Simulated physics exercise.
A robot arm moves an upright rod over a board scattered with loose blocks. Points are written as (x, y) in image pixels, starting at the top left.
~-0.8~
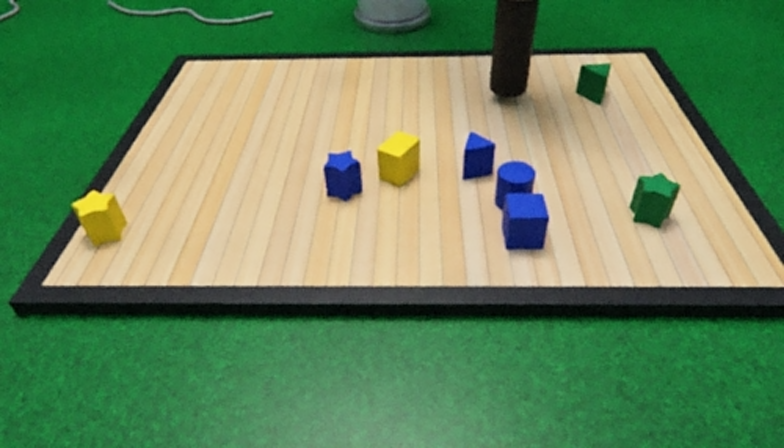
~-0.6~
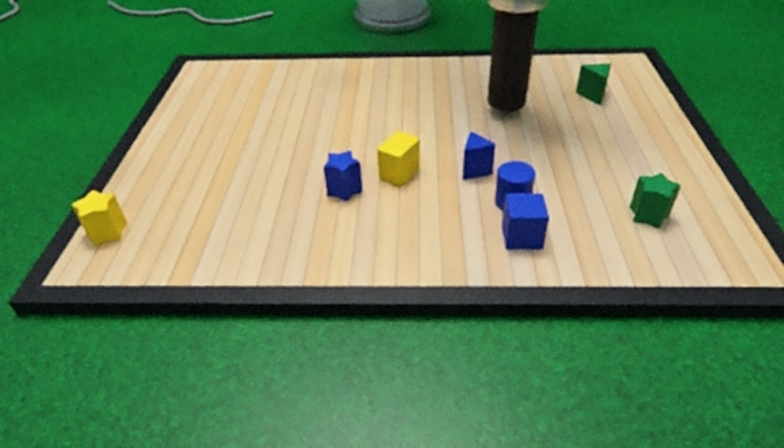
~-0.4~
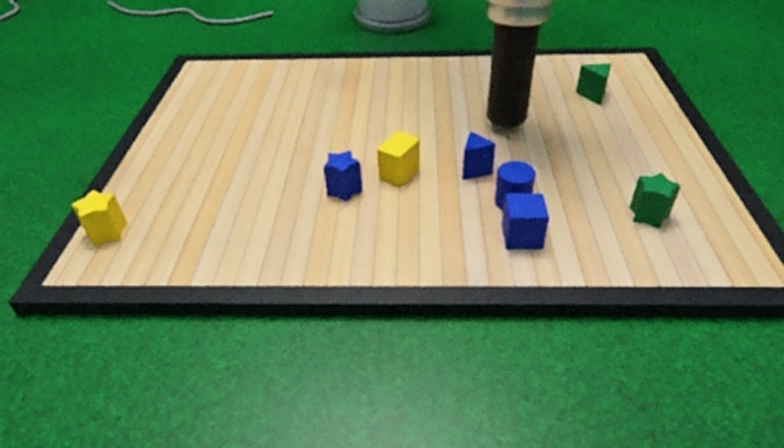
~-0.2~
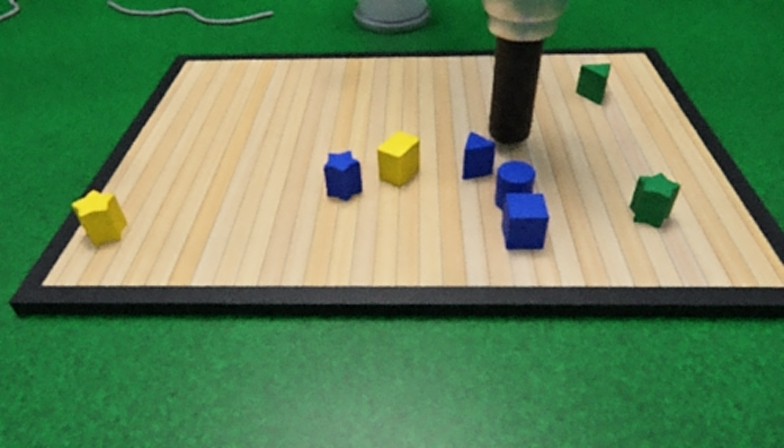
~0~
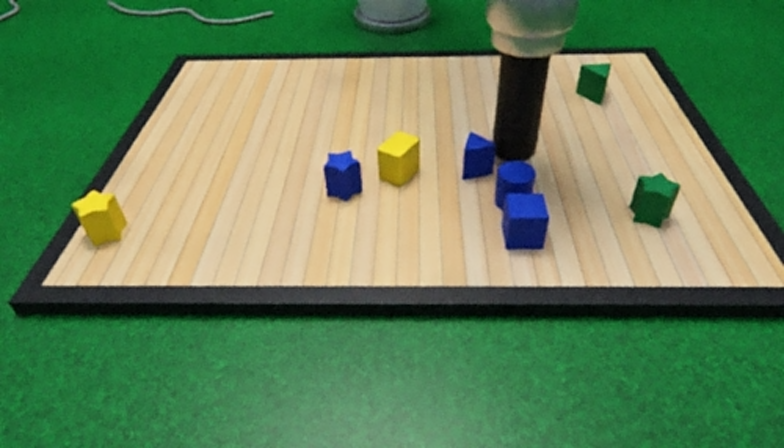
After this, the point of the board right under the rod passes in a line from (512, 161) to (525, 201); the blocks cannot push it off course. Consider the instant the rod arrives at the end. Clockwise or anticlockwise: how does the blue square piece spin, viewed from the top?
Seen from overhead, it turns anticlockwise.
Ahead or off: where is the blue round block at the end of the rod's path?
Expect to find it ahead of the rod.
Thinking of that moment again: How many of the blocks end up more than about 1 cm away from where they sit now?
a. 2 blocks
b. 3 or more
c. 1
Answer: A.
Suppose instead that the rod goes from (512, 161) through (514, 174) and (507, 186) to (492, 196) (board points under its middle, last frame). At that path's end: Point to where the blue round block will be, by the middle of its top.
I think it will end close to (505, 191).
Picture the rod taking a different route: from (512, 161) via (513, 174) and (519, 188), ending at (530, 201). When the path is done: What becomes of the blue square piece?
Once the path ends, it is somewhere new.
On the path given first. Halfway along, rod (520, 170); blue round block (517, 174).
At the end, rod (527, 191); blue three-sided block in place; blue round block (512, 193); blue square piece (528, 218), turned 25° anticlockwise.
